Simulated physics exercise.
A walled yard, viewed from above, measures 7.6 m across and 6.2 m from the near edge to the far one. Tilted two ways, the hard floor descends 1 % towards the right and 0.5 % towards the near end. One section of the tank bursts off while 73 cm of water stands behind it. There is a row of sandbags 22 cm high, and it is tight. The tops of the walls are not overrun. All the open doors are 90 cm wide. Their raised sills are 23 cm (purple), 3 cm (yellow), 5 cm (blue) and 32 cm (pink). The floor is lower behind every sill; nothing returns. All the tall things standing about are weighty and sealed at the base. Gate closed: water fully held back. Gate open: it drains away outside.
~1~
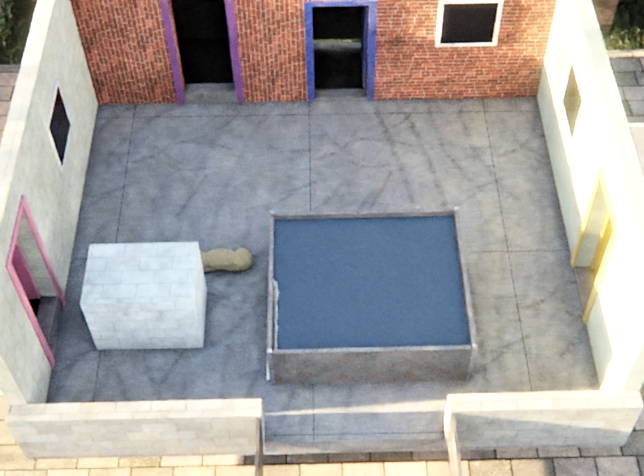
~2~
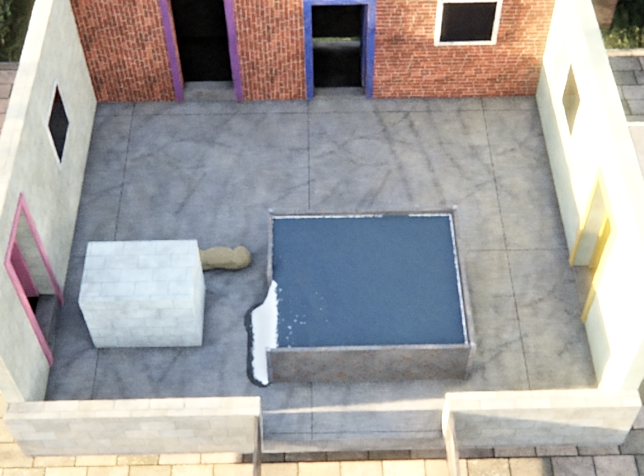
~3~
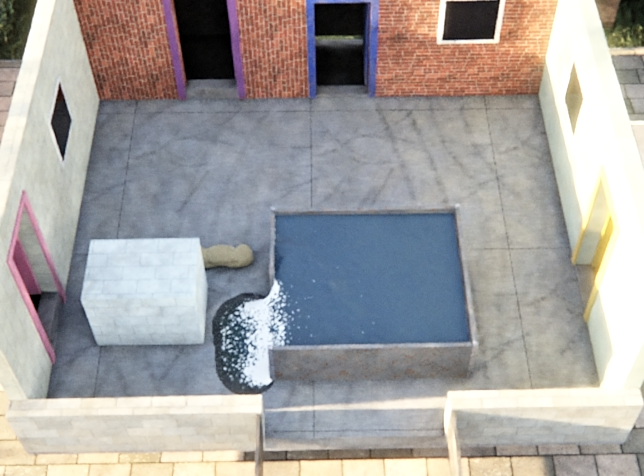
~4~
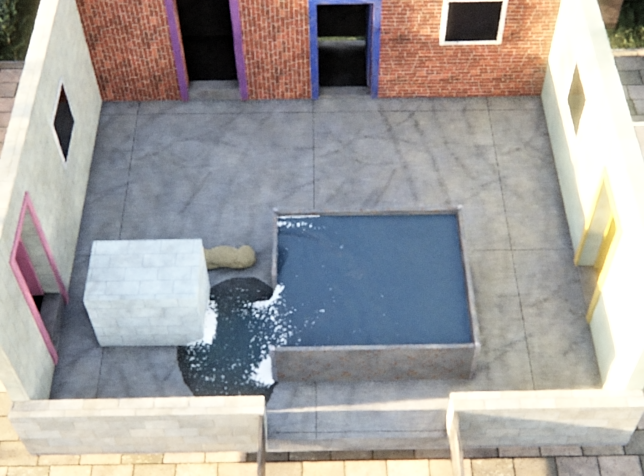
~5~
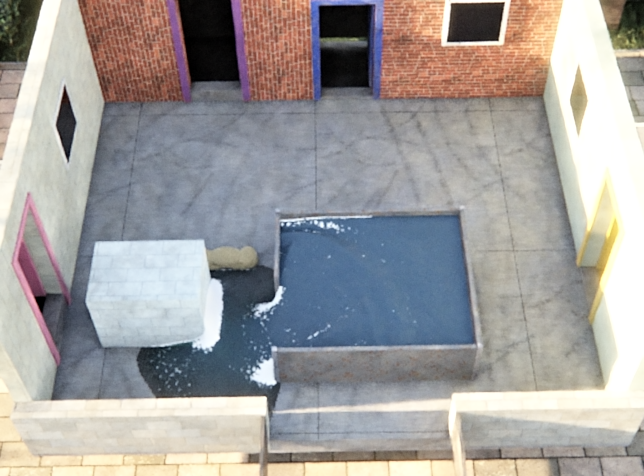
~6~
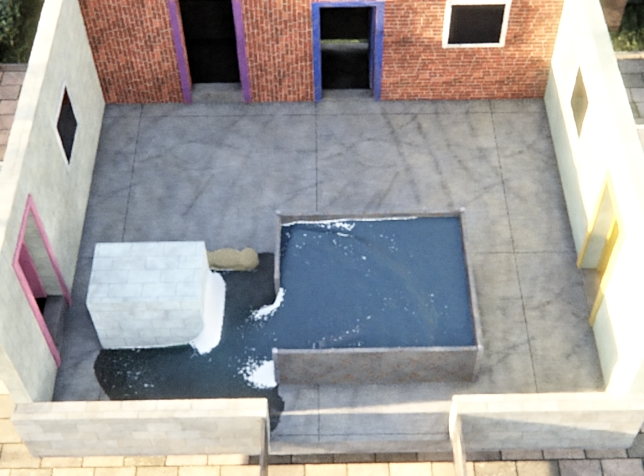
In a walled yard seen from above, water pours from the left side of a full rectangular tank, foams against a pale block near a low tan mound, and spreads leftward across the grey floor along the near wall.
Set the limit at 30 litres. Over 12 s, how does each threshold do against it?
Purple door: Beneath the limit, yellow door: Above the limit, blue door: Beneath the limit, pink door: Beneath the limit.
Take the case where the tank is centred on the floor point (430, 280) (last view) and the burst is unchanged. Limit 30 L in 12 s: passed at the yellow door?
Then, at yellow, it's within bounds.
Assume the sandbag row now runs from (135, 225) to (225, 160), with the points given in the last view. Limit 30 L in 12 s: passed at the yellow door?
Then: Yellow above.
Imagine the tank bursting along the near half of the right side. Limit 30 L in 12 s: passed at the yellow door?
Well, at yellow it would be too much.
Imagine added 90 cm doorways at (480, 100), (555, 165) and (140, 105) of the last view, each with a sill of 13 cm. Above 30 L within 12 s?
Result in order - not enough, not enough, more than that.
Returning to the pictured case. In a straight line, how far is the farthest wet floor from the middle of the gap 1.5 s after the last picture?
Around 3.6 metres.
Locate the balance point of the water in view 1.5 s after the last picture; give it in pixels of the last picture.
About (293, 328).
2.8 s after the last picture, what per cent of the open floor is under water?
About 50 per cent.
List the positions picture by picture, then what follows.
The tank at (368, 280) is whole and still, 73 cm deep, in the first frame.
Water pours out at (273, 332) and has run 0.6 m, to (259, 308); typically 10 cm deep outside, 73 cm at the tank's back, in the second frame.
The front is at (228, 307), 0.9 m from the gap at (275, 333); 1.0 m2 of floor is under water; 73 cm left at the back of the tank, in the third frame.
Water pours out at (278, 335) and has run 1.4 m, to (184, 366); typically 11 cm deep outside, 73 cm at the tank's back, in the fourth frame.
Water pours out at (280, 336) and has run 1.9 m, to (144, 363); typically 7 cm deep outside, 73 cm at the tank's back, in the fifth frame.
Water pours out at (280, 337) and has run 2.5 m, to (101, 369); typically 6 cm deep outside, 73 cm at the tank's back, in the sixth frame.
Then, 0.7 s after the last picture water covers 15 % of the floor and is deepest (60 cm) near (48, 428); purple door not reached, yellow door not reached, blue door not reached, pink door 8 cm at the sill, 0 L in.
Then, 1.5 s after the last picture water covers 25 % of the floor and is deepest (55 cm) near (48, 428); purple door not reached, yellow door not reached, blue door not reached, pink door 24 cm at the sill, 0 L in.
Then, 2.8 s after the last picture water covers 50 % of the floor and is deepest (42 cm) near (144, 403); purple door not reached, yellow door not reached, blue door not reached, pink door 28 cm at the sill, 0 L in.
Then, 6.3 s after the last picture water covers 85 % of the floor and is deepest (26 cm) near (223, 414); purple door 14 cm at the sill, 2 L in, yellow door 2 cm at the sill, 0 L in, blue door 7 cm at the sill, 8 L in, pink door 19 cm at the sill, 1 L in.
Then, 11.3 s after the last picture water covers 95 % of the floor and is deepest (16 cm) near (598, 421); purple door 8 cm at the sill, 2 L in, yellow door 11 cm at the sill, 83 L in, blue door 5 cm at the sill, 12 L in, pink door 11 cm at the sill, 1 L in.
